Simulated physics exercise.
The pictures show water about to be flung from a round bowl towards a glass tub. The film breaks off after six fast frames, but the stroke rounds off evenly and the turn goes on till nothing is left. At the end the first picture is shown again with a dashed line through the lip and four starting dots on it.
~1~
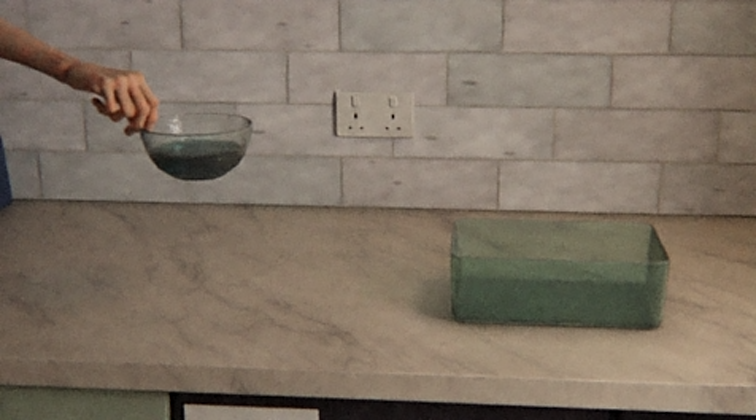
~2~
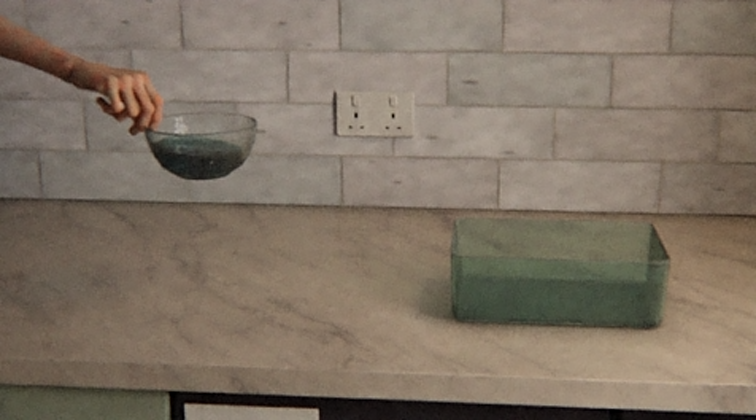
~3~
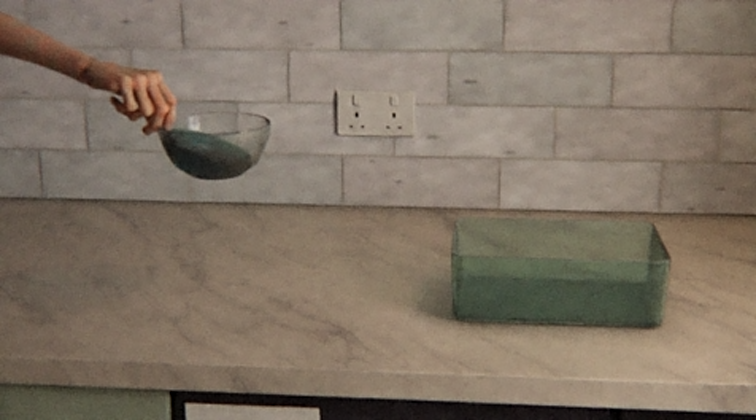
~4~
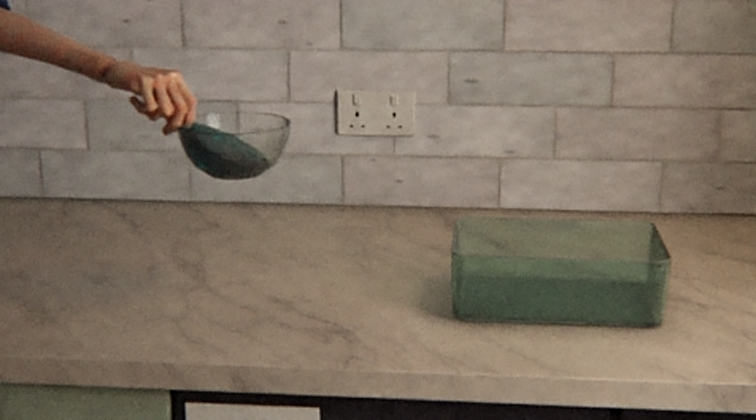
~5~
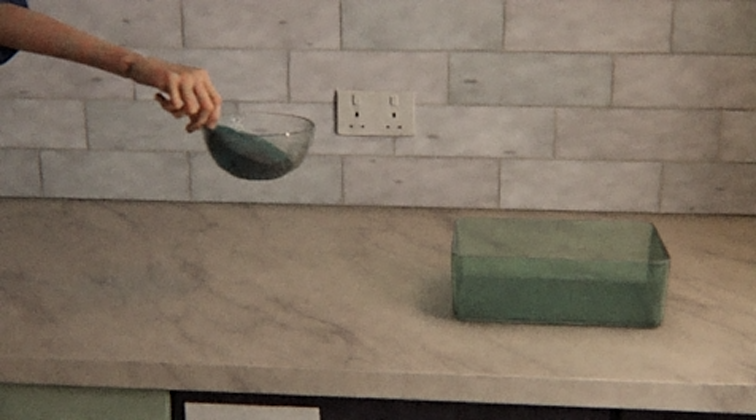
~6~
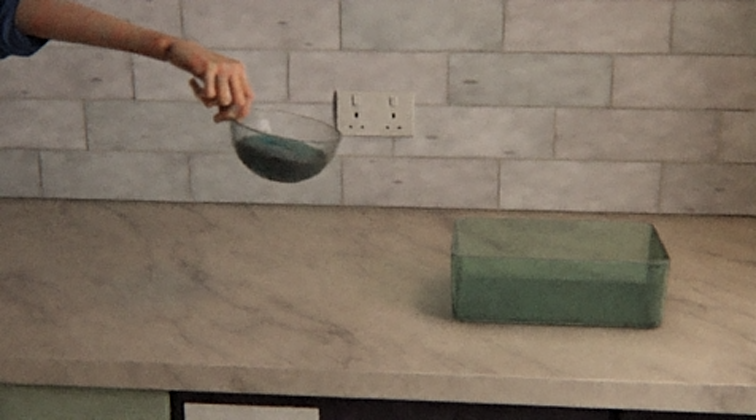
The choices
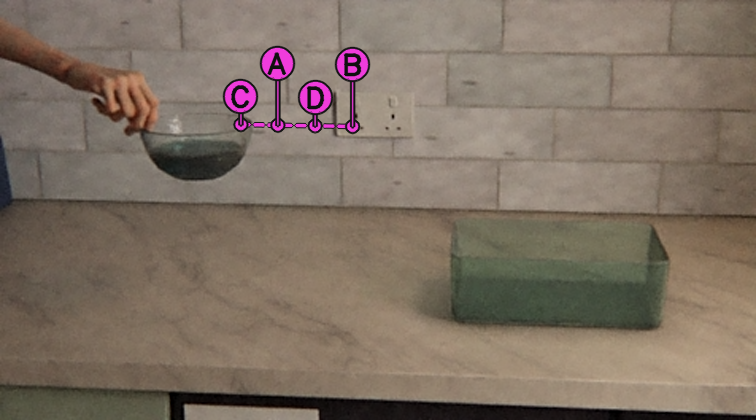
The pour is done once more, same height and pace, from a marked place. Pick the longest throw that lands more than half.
A is the one.
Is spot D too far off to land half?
No, not at all.
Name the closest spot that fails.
Spot C.
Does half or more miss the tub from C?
Yes.
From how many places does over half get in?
Three.
In magenta, A at (277, 125); B at (352, 126); C at (240, 124); D at (315, 125).
With A, about 64 % lands in the tub, 31 % falls short and 6 % goes beside or beyond.
With B, about 87 % lands in the tub, 2 % falls short and 11 % goes beside or beyond.
With C, about 24 % lands in the tub, 72 % falls short and 4 % goes beside or beyond.
With D, about 84 % lands in the tub, 8 % falls short and 9 % goes beside or beyond.
